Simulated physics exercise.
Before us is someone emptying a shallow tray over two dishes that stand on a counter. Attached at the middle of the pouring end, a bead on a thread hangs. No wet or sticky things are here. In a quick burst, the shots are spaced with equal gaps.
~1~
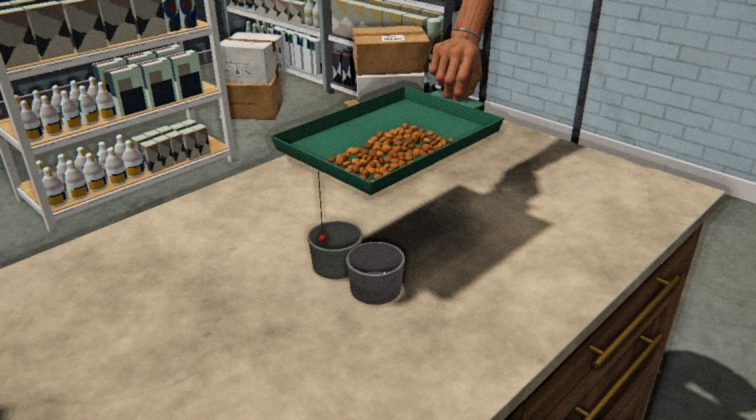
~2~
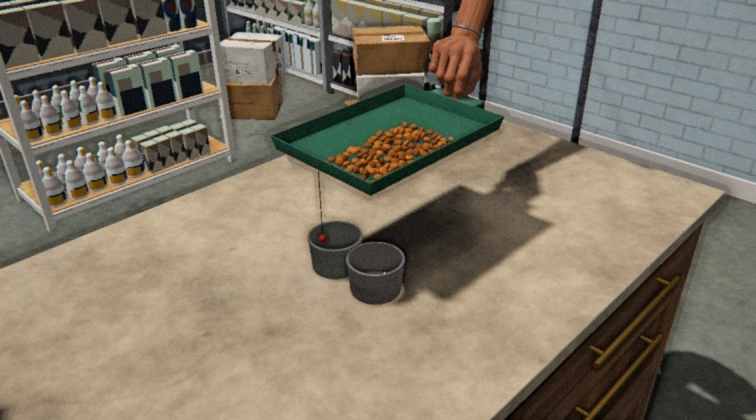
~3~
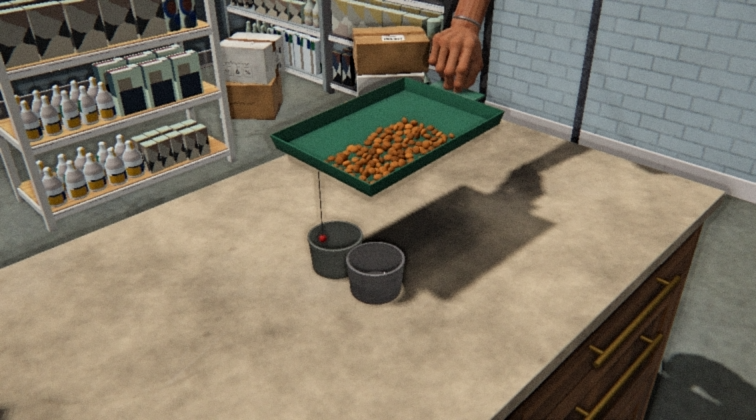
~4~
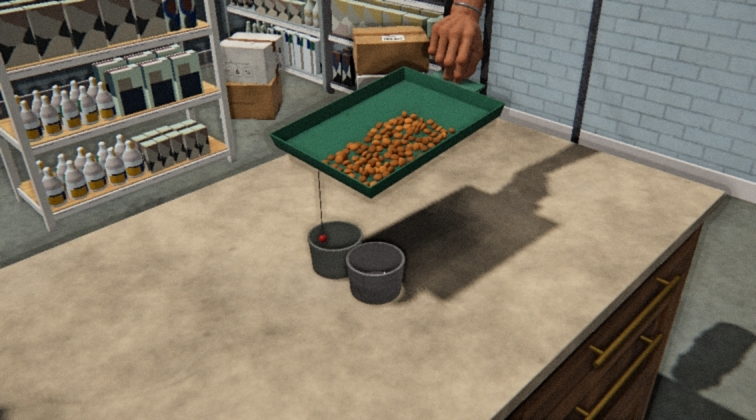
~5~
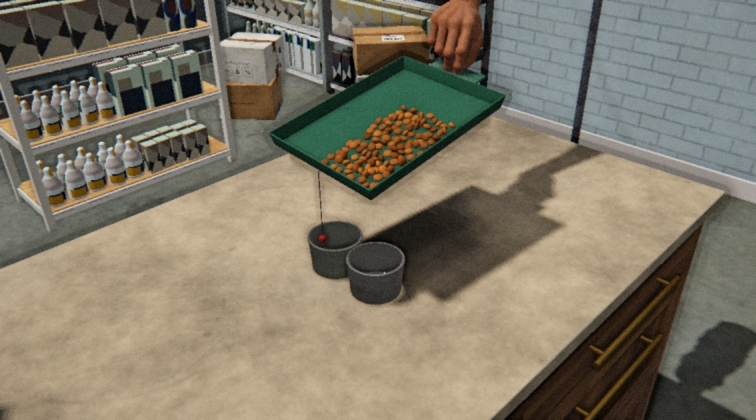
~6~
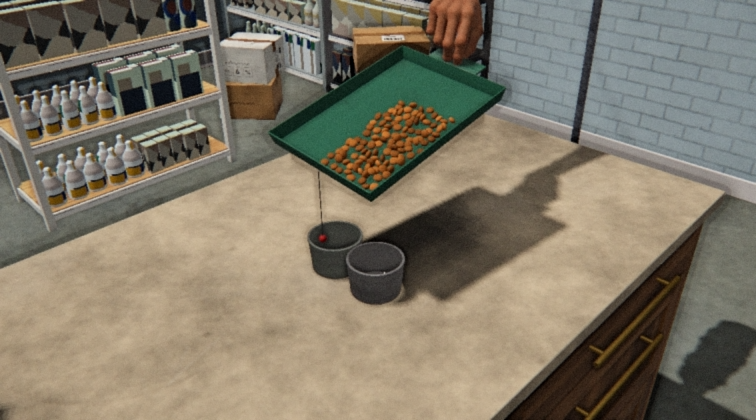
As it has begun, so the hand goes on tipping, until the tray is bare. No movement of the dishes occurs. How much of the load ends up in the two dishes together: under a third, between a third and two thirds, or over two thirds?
Together the dishes get under a third of it.
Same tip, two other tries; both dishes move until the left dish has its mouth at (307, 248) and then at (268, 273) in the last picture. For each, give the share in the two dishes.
Around 70 and around 0 per cent, in that order.
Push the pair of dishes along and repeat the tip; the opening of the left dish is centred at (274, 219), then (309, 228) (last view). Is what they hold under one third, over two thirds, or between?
First place: Under a third. Second place: Under a third.
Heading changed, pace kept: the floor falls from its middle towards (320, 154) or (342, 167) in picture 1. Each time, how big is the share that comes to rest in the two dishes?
0 per cent, then 0 per cent.
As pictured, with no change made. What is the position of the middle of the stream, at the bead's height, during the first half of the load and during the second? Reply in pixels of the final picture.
Around (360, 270) at first; around (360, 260) after that.
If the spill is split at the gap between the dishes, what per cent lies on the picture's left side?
Some 60 %.
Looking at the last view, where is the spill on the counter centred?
Near (357, 324).
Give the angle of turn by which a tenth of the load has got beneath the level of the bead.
80 degrees.
Shortly afterwards, tray tipped steeply; the whole lot on the tray.
Next, tray tipped right over; near a quarter on the tray; only a few in the right dish; near half outside both; a little in the air.
Some moments later, tray tipped past a quarter turn; a little in the right dish; the bulk outside both.
In the end, tray tipped past a quarter turn; a little in the right dish; none at all in the left dish; the bulk outside both.
